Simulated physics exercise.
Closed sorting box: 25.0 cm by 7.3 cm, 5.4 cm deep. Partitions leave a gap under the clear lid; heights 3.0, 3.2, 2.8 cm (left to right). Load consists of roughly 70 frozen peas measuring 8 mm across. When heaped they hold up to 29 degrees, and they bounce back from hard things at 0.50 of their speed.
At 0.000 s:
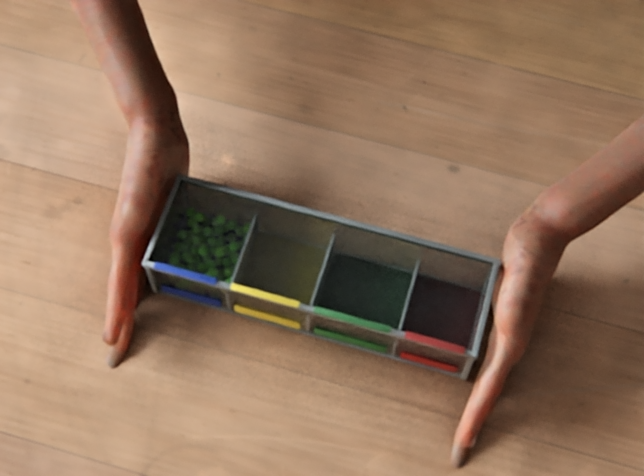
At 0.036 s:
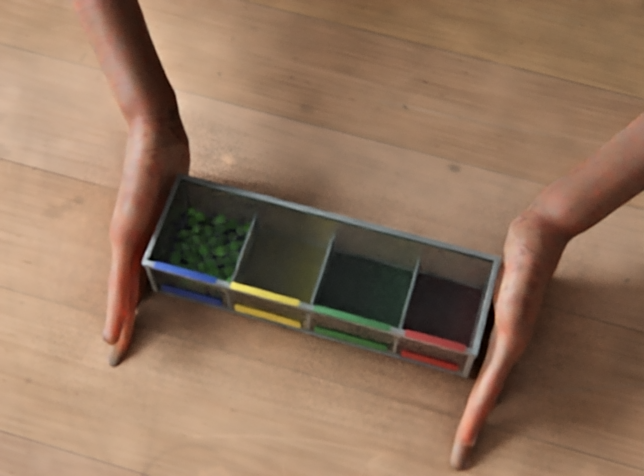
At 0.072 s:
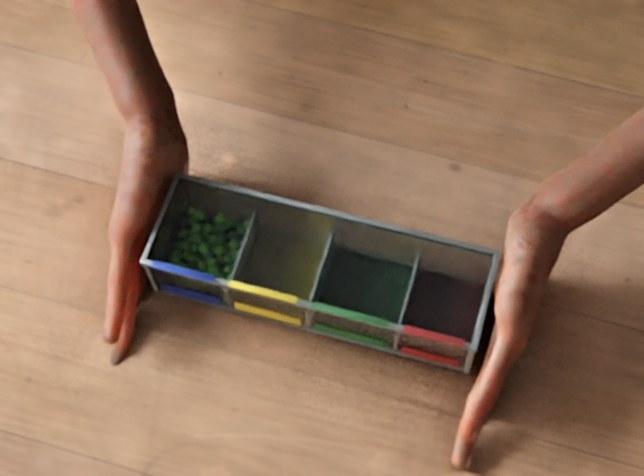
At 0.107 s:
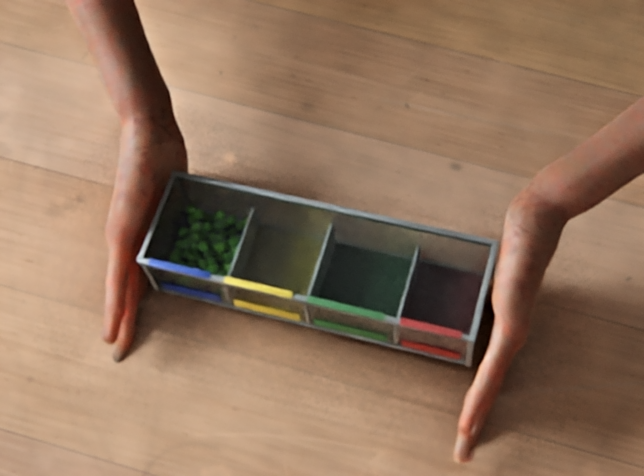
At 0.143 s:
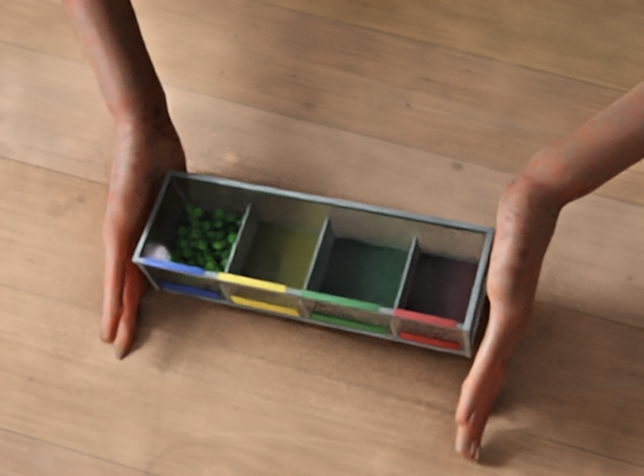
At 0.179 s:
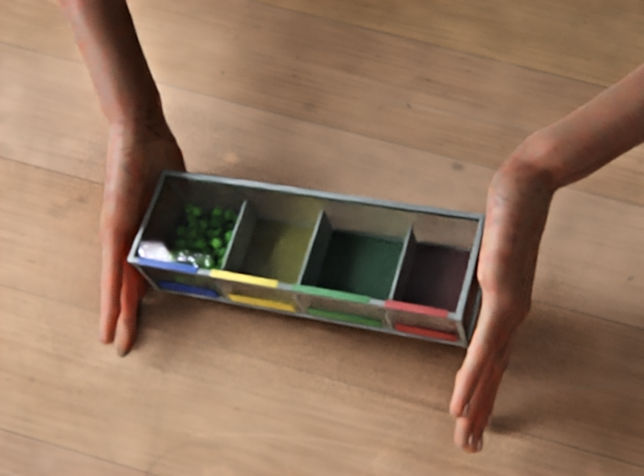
Two hands held a clear, four-section box with green peas heaped in the blue-marked left section, then tilted it slightly, raising its right end while the peas stayed in that section.
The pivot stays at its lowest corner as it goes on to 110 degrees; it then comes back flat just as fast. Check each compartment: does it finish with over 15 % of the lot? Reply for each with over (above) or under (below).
Red - under, blue - over, green - under, yellow - under.
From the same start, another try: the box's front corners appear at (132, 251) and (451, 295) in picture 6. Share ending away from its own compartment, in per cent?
Then roughly 0 per cent.
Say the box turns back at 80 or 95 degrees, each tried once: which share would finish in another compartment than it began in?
About 0 and 0 per cent.
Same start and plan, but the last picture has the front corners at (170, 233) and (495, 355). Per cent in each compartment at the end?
Red 100 %; blue 0 %; green 0 %; yellow 0 %.
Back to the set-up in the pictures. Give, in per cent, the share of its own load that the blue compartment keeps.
100 %.
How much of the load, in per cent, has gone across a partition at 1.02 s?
Roughly 0 percent.
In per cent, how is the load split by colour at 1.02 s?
It splits as red 0, blue 100, green 0 and yellow 0 percent.
After 1.02 s, tilt 110 degrees; blue 100 %.
Then, at 1.59 s, tilt 49 degrees; blue 100 %.
After 2.20 s, tilt 0 degrees; blue 100 %.
At rest (3.0 s), red 0 %, blue 100 %, green 0 %, yellow 0 %.
